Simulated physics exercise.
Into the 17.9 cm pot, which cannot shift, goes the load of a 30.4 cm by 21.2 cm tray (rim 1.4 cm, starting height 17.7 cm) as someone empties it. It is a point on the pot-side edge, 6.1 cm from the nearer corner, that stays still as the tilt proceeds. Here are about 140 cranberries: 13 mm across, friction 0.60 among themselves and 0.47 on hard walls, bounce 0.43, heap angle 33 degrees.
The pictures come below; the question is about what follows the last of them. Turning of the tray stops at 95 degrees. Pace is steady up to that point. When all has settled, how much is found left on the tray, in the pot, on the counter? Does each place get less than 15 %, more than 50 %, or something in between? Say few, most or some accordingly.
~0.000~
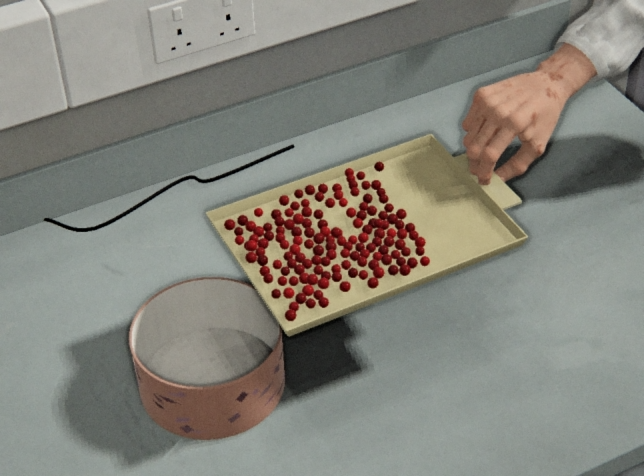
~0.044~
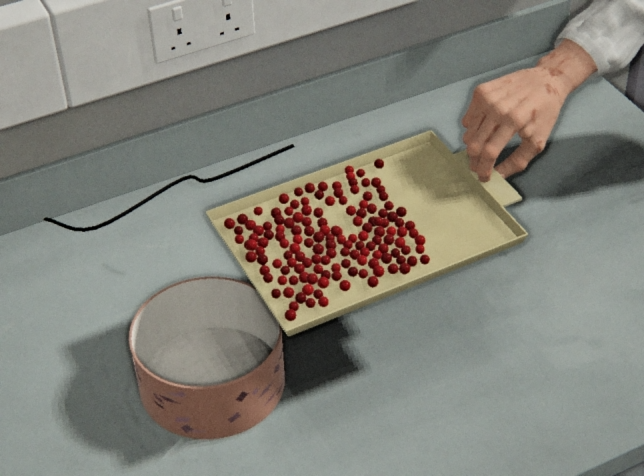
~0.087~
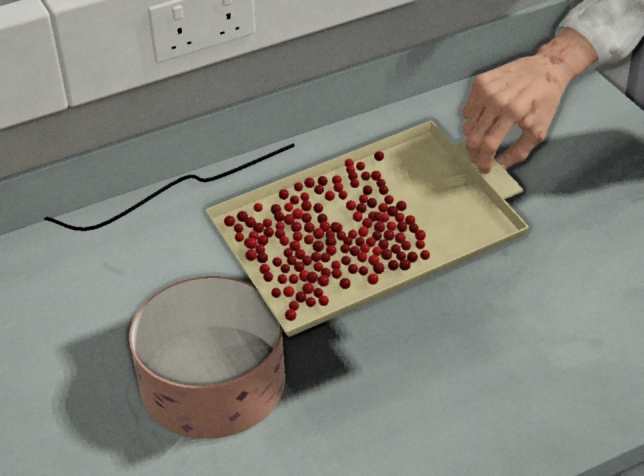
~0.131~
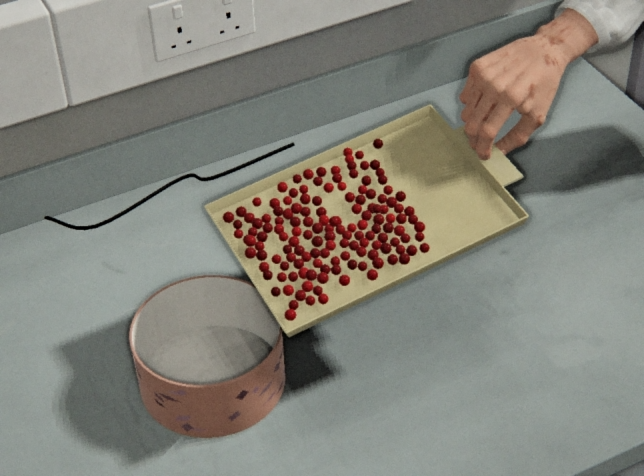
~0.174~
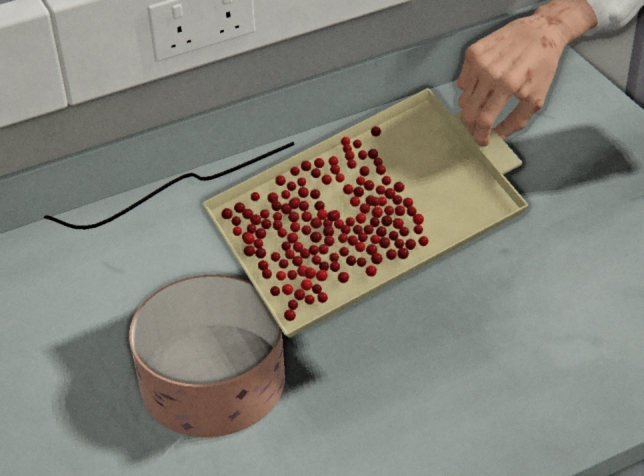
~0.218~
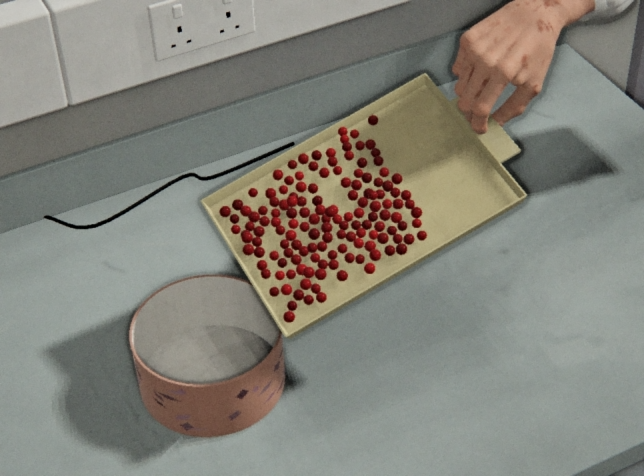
Left on the tray: Few. Pot: Some. Counter: Most.
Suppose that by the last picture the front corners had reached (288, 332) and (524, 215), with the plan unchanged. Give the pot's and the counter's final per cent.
In the pot: 5 per cent; on the counter: 95 per cent.
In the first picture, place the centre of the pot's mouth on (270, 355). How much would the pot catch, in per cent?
Some 85 per cent.
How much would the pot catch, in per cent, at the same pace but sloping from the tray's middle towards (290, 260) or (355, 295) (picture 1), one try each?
Around 75 % for the first direction, around 0 % for the second.
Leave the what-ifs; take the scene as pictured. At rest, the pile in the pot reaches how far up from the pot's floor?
Some 2.5 cm up.
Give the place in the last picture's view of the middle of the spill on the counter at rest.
Middle of the spill at rest: Roughly (267, 461).
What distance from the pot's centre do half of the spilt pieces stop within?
About 18 centimetres.
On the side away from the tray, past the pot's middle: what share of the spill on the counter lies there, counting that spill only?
Around 50 in a hundred.
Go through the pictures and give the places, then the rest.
Tray tilt 0 degrees, front corners at (288, 327) and (523, 236); middle of the pieces at (330, 240); pot at (206, 330), in the first picture.
Tray tilt 1 degrees, front corners at (288, 327) and (523, 233); middle of the pieces at (330, 239), in the second picture.
Tray tilt 3 degrees, front corners at (288, 327) and (524, 226), lowest corner left front; middle of the pieces at (330, 235), in the third picture.
Tray tilt 8 degrees, front corners at (288, 329) and (524, 215), lowest corner left front; middle of the pieces at (329, 229), in the fourth picture.
Tray tilt 13 degrees, front corners at (287, 330) and (523, 204), lowest corner left front; middle of the pieces at (328, 224), in the fifth picture.
Tray tilt 18 degrees, front corners at (287, 332) and (521, 195), lowest corner left front; middle of the pieces at (326, 219); pot at (206, 328). Its pace works out near 110 degrees a second, in the sixth picture.
Then, at 0.56 s, tilt 55 degrees; the tray holds 100 %, the pot 0 %.
After 0.79 s, tilt 81 degrees; the tray holds 90 %, the pot 0 %.
Then, at 1.13 s, tilt 95 degrees; the tray holds 5 %, the pot 30 %.
At rest (1.9 s), tray 0 %, pot 30 %, counter 70 %.
